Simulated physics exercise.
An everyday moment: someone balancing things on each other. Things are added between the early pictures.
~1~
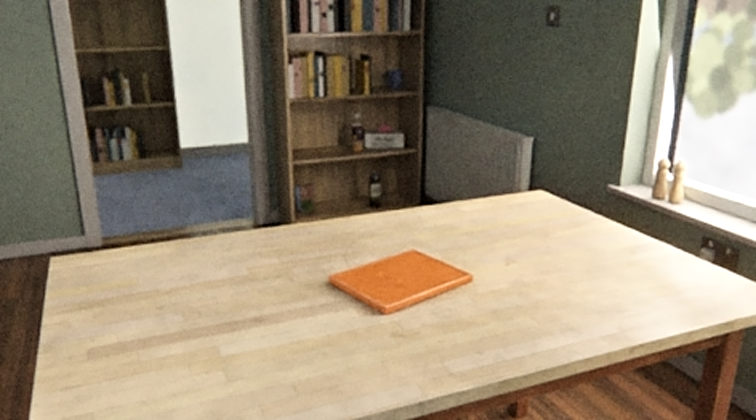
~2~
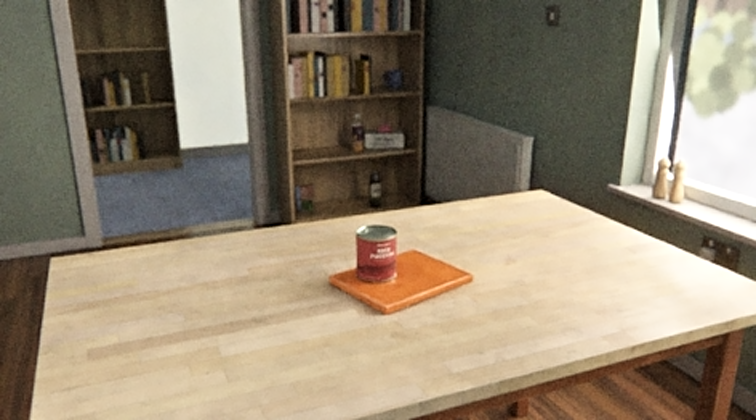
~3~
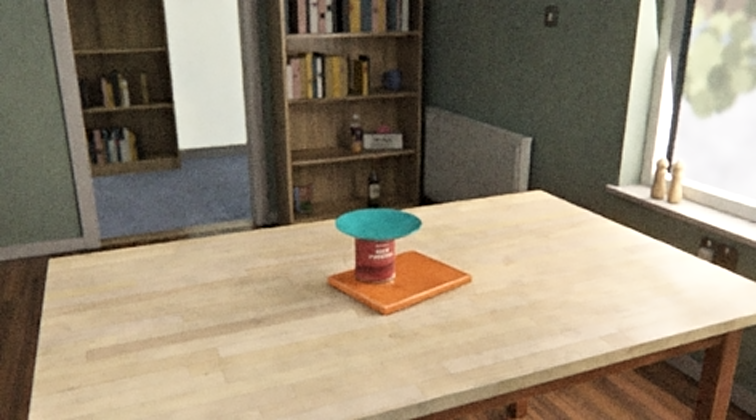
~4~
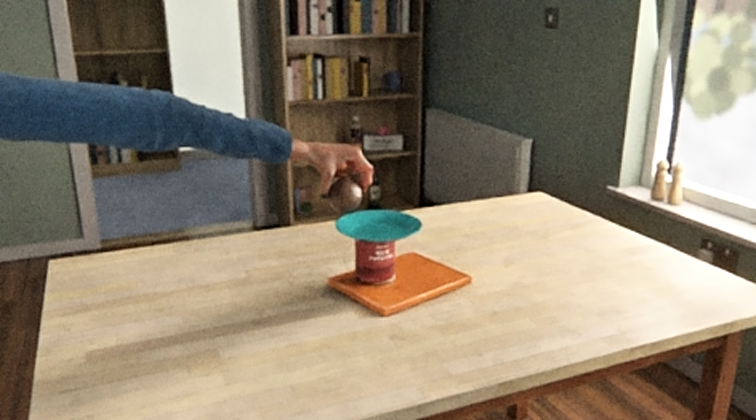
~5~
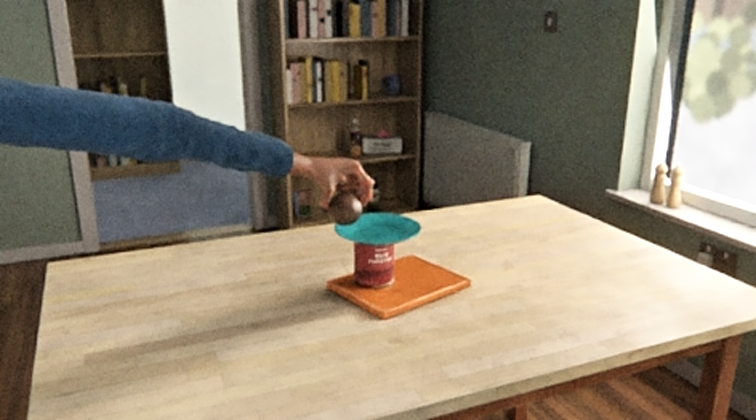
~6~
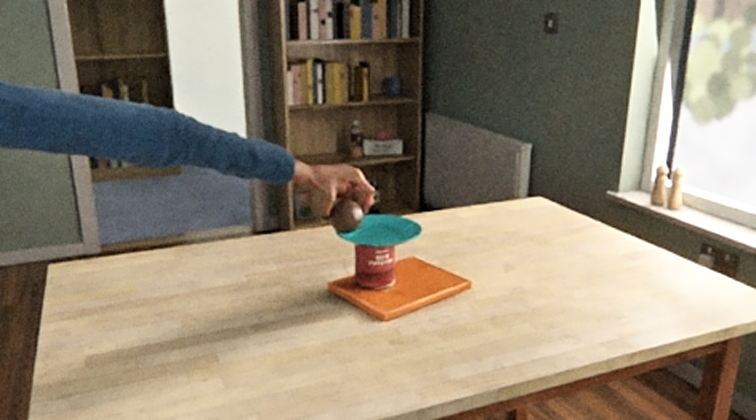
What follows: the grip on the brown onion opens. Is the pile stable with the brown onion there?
Outcome: The pile holds.
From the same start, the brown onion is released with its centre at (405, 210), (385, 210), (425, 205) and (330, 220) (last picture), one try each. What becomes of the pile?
In the first case it stays up; in the second case it stays up; in the third case it loses its balance; in the fourth case it comes apart.
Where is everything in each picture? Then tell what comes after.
In the first picture, the last thing is not in view yet.
In the second picture, the last thing is not in view yet; orange tray (401, 278).
In the third picture, the last thing is not in view yet; red tin (375, 254).
The fourth picture shows on its way; brown onion (344, 195); turquoise plate (379, 229).
The fifth picture shows on its way; brown onion (345, 209); orange tray (399, 284).
The sixth picture shows set down, still held; brown onion (346, 216); red tin (375, 260).
Then, 0.30 s after the last picture, nothing has stirred.
Then, 0.70 s after the last picture, brown onion resting near (345, 217).
At rest, all 4 in place. Seen from the same camera at the end, brown onion near (345, 217). The pile keeps its balance.
